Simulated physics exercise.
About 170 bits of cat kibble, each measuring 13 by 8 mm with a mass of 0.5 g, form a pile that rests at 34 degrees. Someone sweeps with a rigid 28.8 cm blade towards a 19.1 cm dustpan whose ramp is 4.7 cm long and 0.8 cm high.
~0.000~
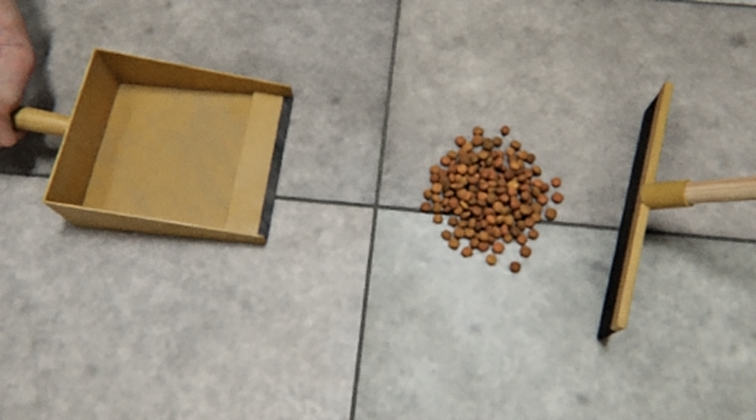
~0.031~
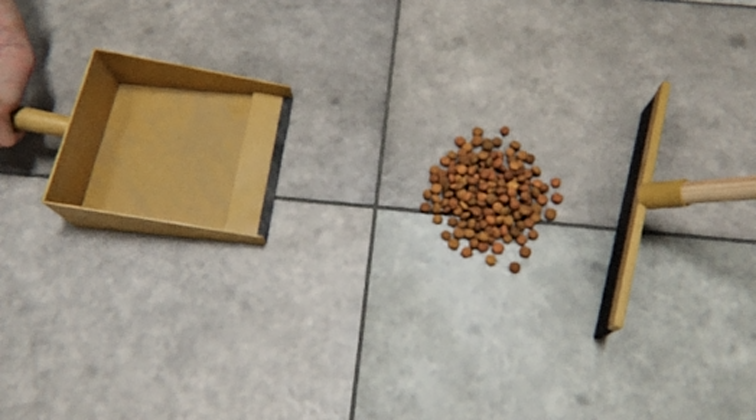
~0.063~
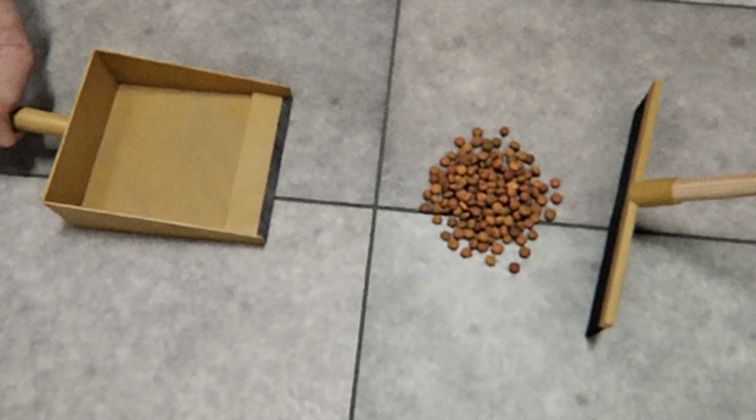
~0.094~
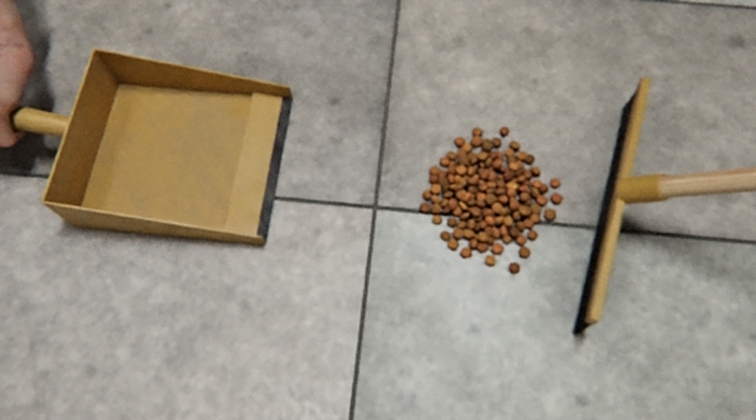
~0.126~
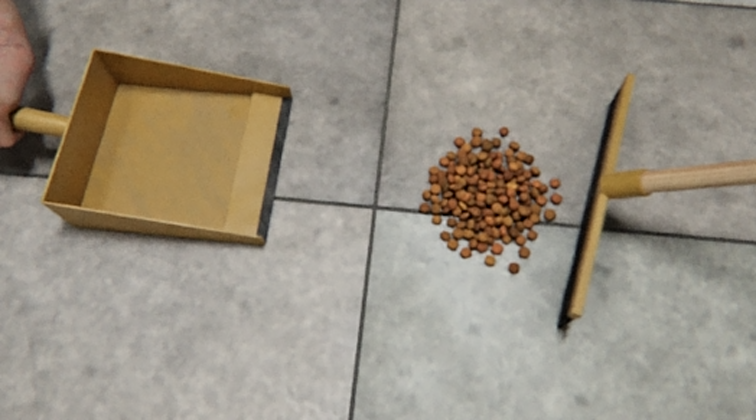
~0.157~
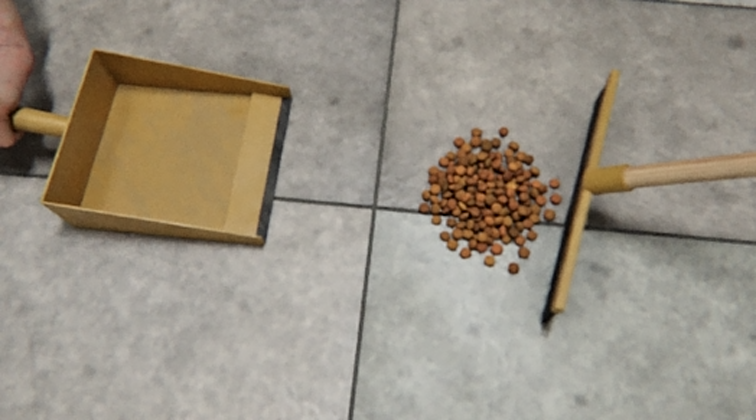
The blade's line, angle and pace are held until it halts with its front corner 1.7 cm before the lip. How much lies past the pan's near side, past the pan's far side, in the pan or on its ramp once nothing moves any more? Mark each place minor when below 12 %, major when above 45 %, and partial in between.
Past the pan's near side - minor; past the pan's far side - partial; in the pan or on its ramp - partial.
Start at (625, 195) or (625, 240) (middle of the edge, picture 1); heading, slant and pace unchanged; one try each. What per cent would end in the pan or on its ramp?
30 and 15 per cent, roughly.
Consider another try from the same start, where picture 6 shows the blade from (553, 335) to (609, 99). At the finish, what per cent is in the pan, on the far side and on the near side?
That ends as pan 0, far 0, and near 15.
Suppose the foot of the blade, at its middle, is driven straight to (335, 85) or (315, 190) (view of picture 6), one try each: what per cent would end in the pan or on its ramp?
Close to 20 and 5 percent, in that order.
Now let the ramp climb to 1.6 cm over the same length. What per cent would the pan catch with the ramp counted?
In that case roughly 20 percent.
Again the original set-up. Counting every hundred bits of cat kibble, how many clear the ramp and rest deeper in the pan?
Something like 0 per cent of the whole.
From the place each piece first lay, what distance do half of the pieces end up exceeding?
It works out to some 24 cm.
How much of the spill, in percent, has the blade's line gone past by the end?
About 0 per cent.
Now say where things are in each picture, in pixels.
Blade from (618, 326) to (665, 91), moved 0.0 cm, 0 of the pieces shifted so far; middle of the pieces at (489, 191); pan at (173, 157), in the first frame.
Blade from (615, 325) to (662, 91), moved 0.3 cm, 0 of the pieces shifted so far; middle of the pieces at (489, 192), in the second frame.
Blade from (606, 323) to (654, 89), moved 1.1 cm, 0 of the pieces shifted so far; middle of the pieces at (489, 192), in the third frame.
Blade from (592, 319) to (642, 87), moved 2.4 cm, 0 of the pieces shifted so far; middle of the pieces at (489, 192), in the fourth frame.
Blade from (575, 313) to (627, 83), moved 4.1 cm, 0 of the pieces shifted so far; middle of the pieces at (488, 192), in the fifth frame.
Blade from (557, 308) to (612, 79), moved 5.8 cm, 0 of the pieces shifted so far; middle of the pieces at (488, 192); pan at (171, 158). The blade's pace is about 0.54 m/s, heading 13 degrees away from the viewer's side, in the sixth frame.
After 0.43 s, middle of the blade 20 cm from the lip; 0 % over the lip, far side 5 %, near side 0 %.
After 0.61 s, middle of the blade 10 cm from the lip; 0 % over the lip, far side 10 %, near side 0 %.
After 0.91 s, middle of the blade 5 cm from the lip; 20 % over the lip, far side 20 %, near side 0 %.
In the end, at 1.2 s, near side 0 %, far side 20 %, pan 20 %, in front of the lip or behind the blade 60 %.
